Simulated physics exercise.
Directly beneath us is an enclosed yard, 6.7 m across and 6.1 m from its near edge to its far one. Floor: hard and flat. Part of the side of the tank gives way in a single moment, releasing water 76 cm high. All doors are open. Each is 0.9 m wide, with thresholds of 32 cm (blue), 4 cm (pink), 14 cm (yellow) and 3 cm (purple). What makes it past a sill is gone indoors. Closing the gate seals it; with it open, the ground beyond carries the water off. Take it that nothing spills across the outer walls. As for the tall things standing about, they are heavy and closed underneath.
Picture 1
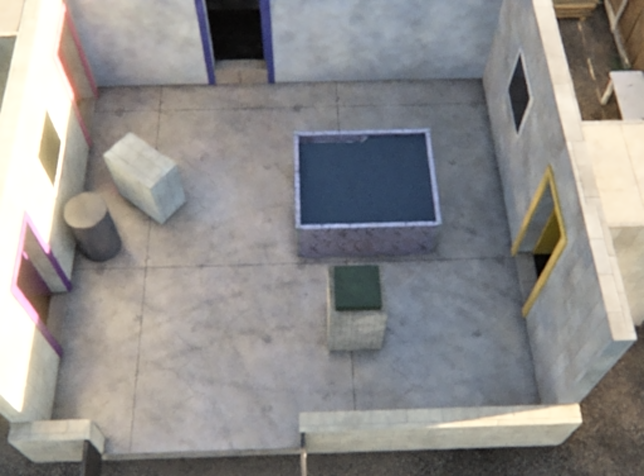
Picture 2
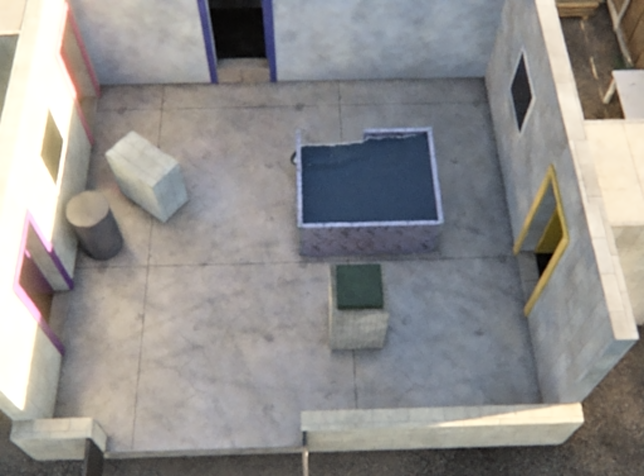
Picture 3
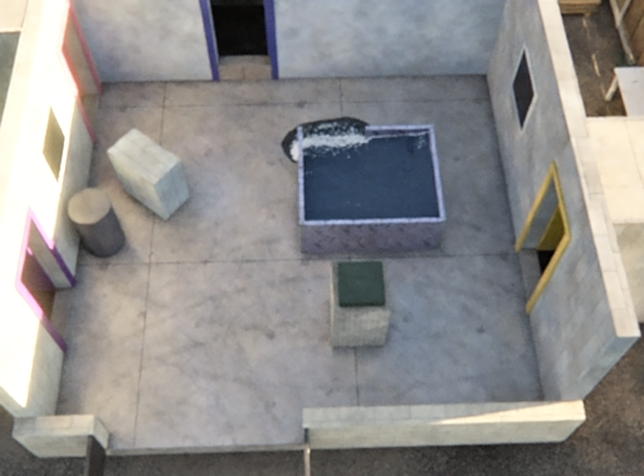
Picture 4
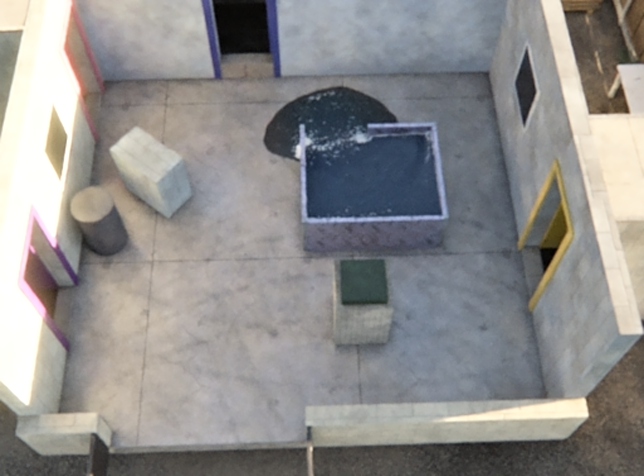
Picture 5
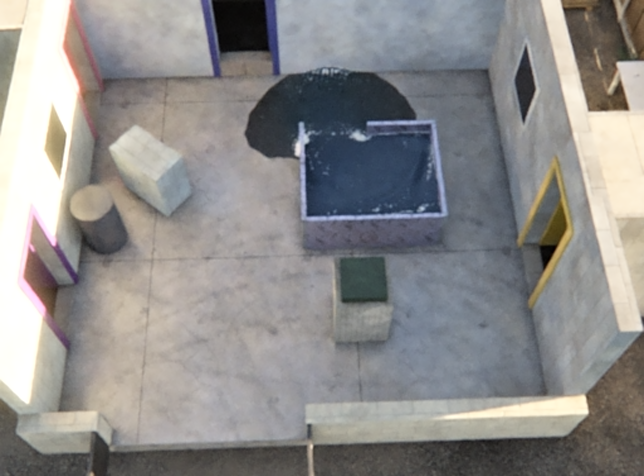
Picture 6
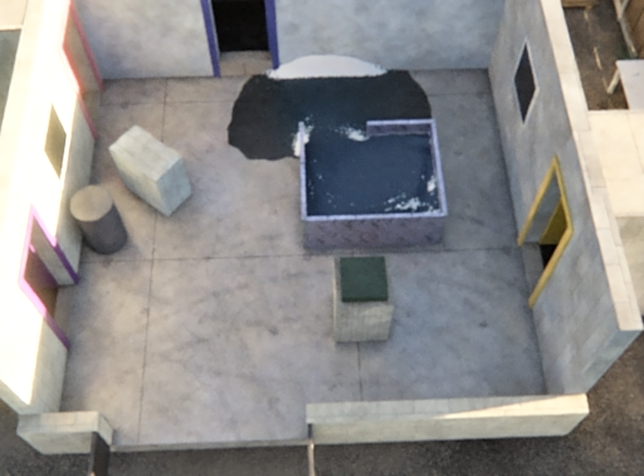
Dark water burst out through a gap in the far side of the square tank, spread across the yard floor in a widening pool, and reached the back wall, where a pale patch appeared.
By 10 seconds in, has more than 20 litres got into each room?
Blue door: Within the limit, pink door: Past the limit, yellow door: Within the limit, purple door: Within the limit.
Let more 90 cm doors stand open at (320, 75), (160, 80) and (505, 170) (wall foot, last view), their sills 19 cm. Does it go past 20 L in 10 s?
Well, the first is on the high side, the second is on the low side, and the third is on the low side.
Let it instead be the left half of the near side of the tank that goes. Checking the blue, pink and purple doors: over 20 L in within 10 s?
Note: Blue short of the mark, pink short of the mark, purple beyond the mark.
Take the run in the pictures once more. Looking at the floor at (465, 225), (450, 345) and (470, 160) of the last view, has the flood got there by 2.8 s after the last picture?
Well, the first is drenched, the next untouched by it, the last drenched.
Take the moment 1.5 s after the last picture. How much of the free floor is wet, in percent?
About 25 per cent.
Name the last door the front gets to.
Purple.
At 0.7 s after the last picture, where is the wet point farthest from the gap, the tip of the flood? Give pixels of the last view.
Near (156, 84).
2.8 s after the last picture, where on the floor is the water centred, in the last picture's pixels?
Around (328, 153) in the last picture.
Then, 0.7 s after the last picture water covers 15 % of the floor and is deepest (45 cm) near (324, 79); blue door 29 cm at the sill, 0 L in, pink door not reached, yellow door not reached, purple door not reached.
Then, 1.5 s after the last picture water covers 25 % of the floor and is deepest (36 cm) near (103, 85); blue door 23 cm at the sill, 0 L in, pink door 15 cm at the sill, 26 L in, yellow door not reached, purple door not reached.
Then, 2.8 s after the last picture water covers 40 % of the floor and is deepest (24 cm) near (324, 79); blue door 16 cm at the sill, 0 L in, pink door 20 cm at the sill, 194 L in, yellow door 3 cm at the sill, 0 L in, purple door not reached.
Then, 5.3 s after the last picture water covers 70 % of the floor and is deepest (16 cm) near (537, 399); blue door 10 cm at the sill, 0 L in, pink door 13 cm at the sill, 365 L in, yellow door 5 cm at the sill, 0 L in, purple door 2 cm at the sill, 0 L in.
Then, 9.3 s after the last picture water covers 95 % of the floor and is deepest (10 cm) near (513, 413); blue door 5 cm at the sill, 0 L in, pink door 8 cm at the sill, 457 L in, yellow door 5 cm at the sill, 0 L in, purple door 1 cm at the sill, 0 L in.
